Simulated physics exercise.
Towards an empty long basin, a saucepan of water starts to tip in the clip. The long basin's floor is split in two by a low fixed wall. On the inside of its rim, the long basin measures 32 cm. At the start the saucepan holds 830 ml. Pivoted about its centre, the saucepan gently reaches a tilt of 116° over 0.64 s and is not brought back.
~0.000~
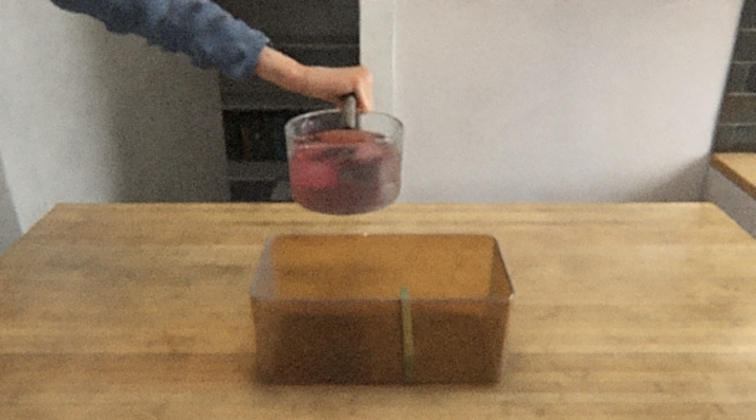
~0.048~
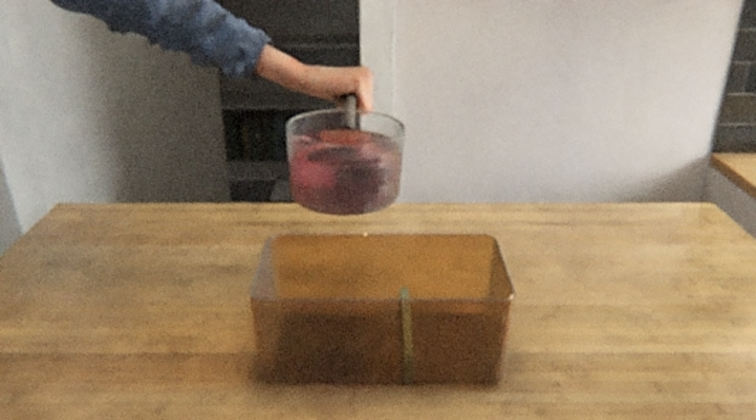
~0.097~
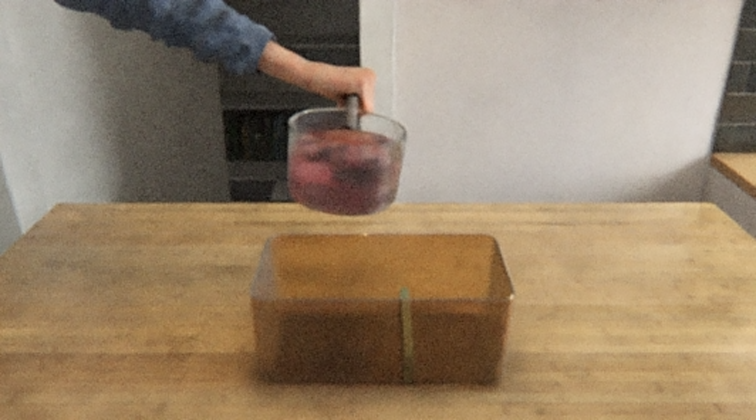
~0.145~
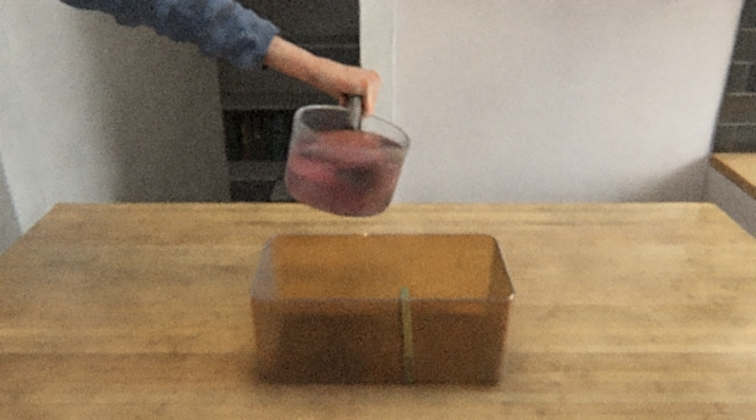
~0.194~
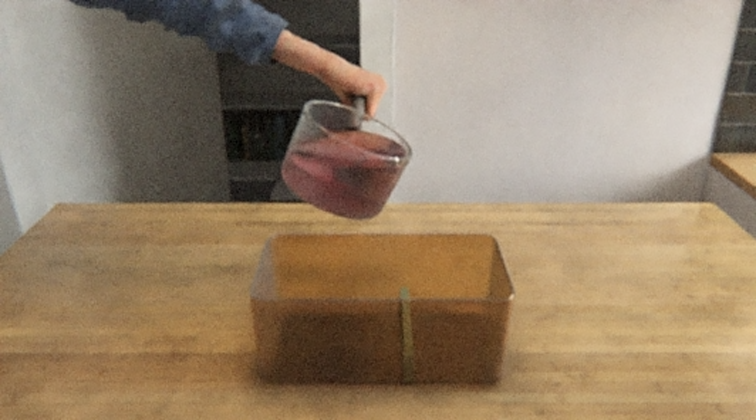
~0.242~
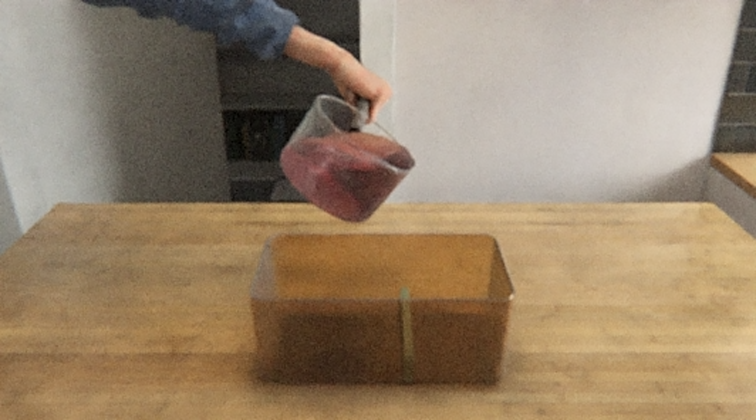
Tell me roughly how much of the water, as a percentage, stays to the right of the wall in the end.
Around 75 per cent stays on the right.
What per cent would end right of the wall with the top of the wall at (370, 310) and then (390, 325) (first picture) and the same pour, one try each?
90 per cent first, 80 per cent second.
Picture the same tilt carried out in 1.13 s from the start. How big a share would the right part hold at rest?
That would give about 80 percent.
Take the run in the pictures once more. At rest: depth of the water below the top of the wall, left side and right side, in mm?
34 mm left, 6 mm right.
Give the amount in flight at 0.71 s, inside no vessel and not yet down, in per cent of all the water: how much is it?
Around 12 per cent of the liquid is in flight.
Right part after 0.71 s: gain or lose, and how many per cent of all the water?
The right part's share grows by around 3 per cent.
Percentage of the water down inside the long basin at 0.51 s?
Around 28 percent.
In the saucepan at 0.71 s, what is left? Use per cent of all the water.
4 in a hundred, give or take.
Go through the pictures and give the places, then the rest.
Tilt 0°; pouring edge (403, 128); surface from (291, 144) to (400, 145); the long basin's rim runs from (260, 265) to (505, 265); the wall's top is at (406, 320), in the first frame.
Tilt 2°; pouring edge (404, 129); surface from (291, 144) to (400, 145), in the second frame.
Tilt 6°; pouring edge (406, 134); surface from (292, 144) to (401, 145), in the third frame.
Tilt 14°; pouring edge (409, 142); surface from (292, 144) to (404, 147), in the fourth frame.
Tilt 24°; pouring edge (411, 153); surface from (291, 146) to (408, 150), in the fifth frame.
Tilt 36°; pouring edge (411, 166); surface from (287, 145) to (403, 154); 1 per cent is over the edge, in the sixth frame.
After 0.51 s the tilt is 105° and 31 per cent is still to pour, 0 is left of the wall and 28 right of it.
After 0.71 s the tilt is 116° and 4 per cent is still to pour, 12 is left of the wall and 72 right of it.
After 0.92 s the tilt is 116° and 0 per cent is still to pour, 17 is left of the wall and 78 right of it.
After 1.14 s the tilt is 116° and 0 per cent is still to pour, 20 is left of the wall and 76 right of it.
In the end 21 per cent lies left of the wall, 75 right of it and 4 outside.
